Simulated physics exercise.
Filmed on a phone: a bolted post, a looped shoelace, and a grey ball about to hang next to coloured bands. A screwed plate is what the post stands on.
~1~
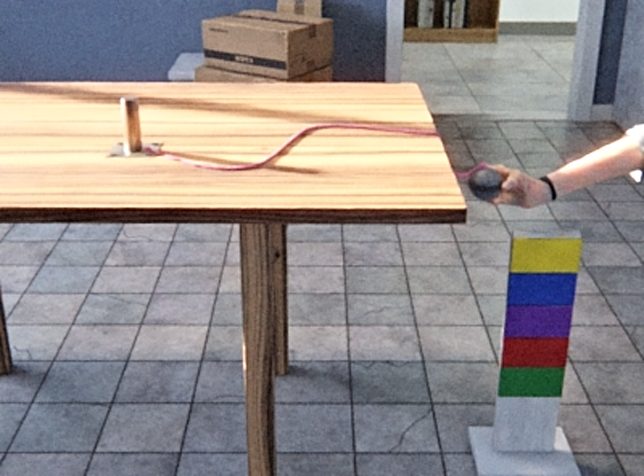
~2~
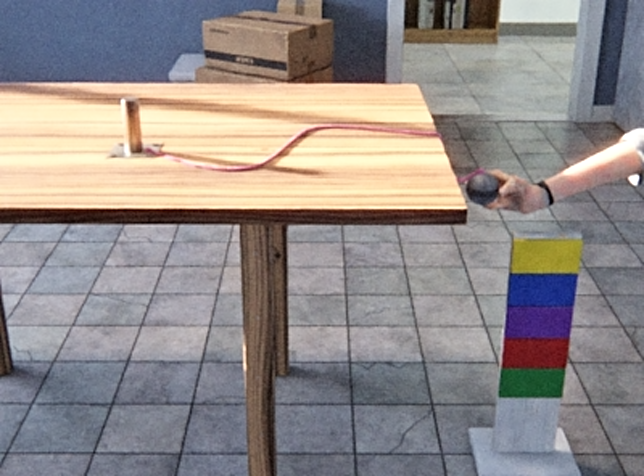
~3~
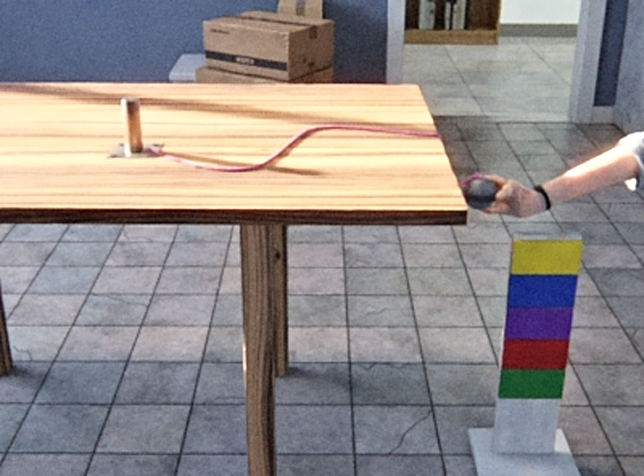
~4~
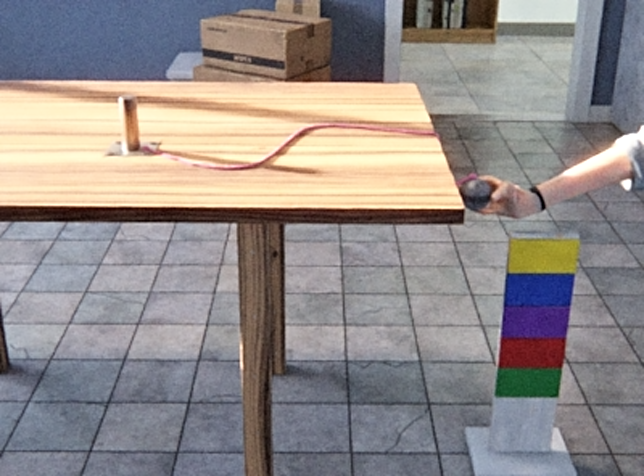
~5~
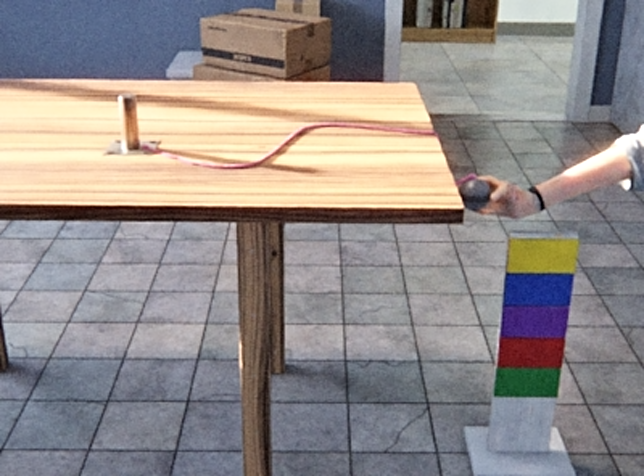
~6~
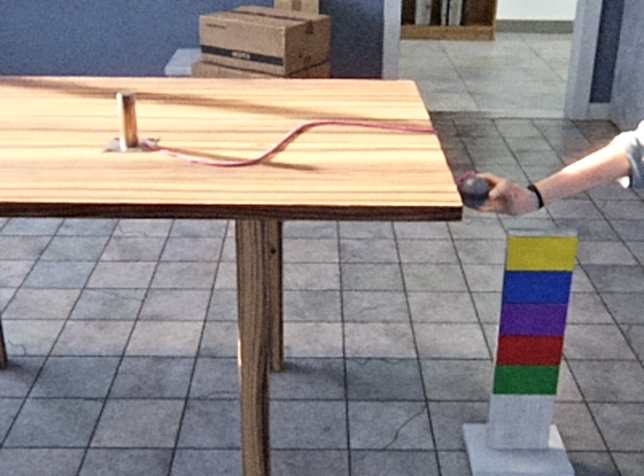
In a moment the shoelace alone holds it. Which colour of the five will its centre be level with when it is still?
Its centre will be level with purple.
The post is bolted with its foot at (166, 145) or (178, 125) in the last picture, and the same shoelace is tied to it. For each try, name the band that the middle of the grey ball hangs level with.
For the first spot, red; for the second, red.
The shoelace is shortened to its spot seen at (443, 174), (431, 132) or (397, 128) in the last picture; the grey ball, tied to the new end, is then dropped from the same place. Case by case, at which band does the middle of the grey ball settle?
First cut: Blue; second: Yellow; third: None, it hangs higher.
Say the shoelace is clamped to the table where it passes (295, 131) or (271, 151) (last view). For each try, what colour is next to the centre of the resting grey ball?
Taking the two tries in turn, you'd get yellow and then blue.
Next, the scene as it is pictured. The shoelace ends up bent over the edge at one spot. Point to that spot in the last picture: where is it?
Answer: The point at (332, 123).
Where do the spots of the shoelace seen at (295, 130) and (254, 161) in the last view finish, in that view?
Final spots: (389, 143), then (283, 144).
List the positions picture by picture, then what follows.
The first frame shows grey ball (486, 183); yellow (546, 257); blue (543, 290); purple (539, 322); red (535, 353); green (532, 383).
The second frame shows grey ball (483, 189); shoelace through (176, 160) (253, 167) (290, 142) (342, 127) (429, 134).
The third frame shows grey ball (480, 193).
The fourth frame shows grey ball (475, 194); shoelace through (174, 159) (251, 166) (288, 141) (340, 126) (426, 133).
The fifth frame shows grey ball (474, 194).
The sixth frame shows grey ball (473, 192); shoelace through (172, 155) (249, 163) (286, 137) (338, 123) (425, 130).
A little later, ball near (457, 314); level with purple.
Next, ball near (406, 330); level with purple.
Later still, ball near (436, 329); level with purple.
When it is over, ball near (429, 332); level with purple. The shoelace holds its middle at purple.
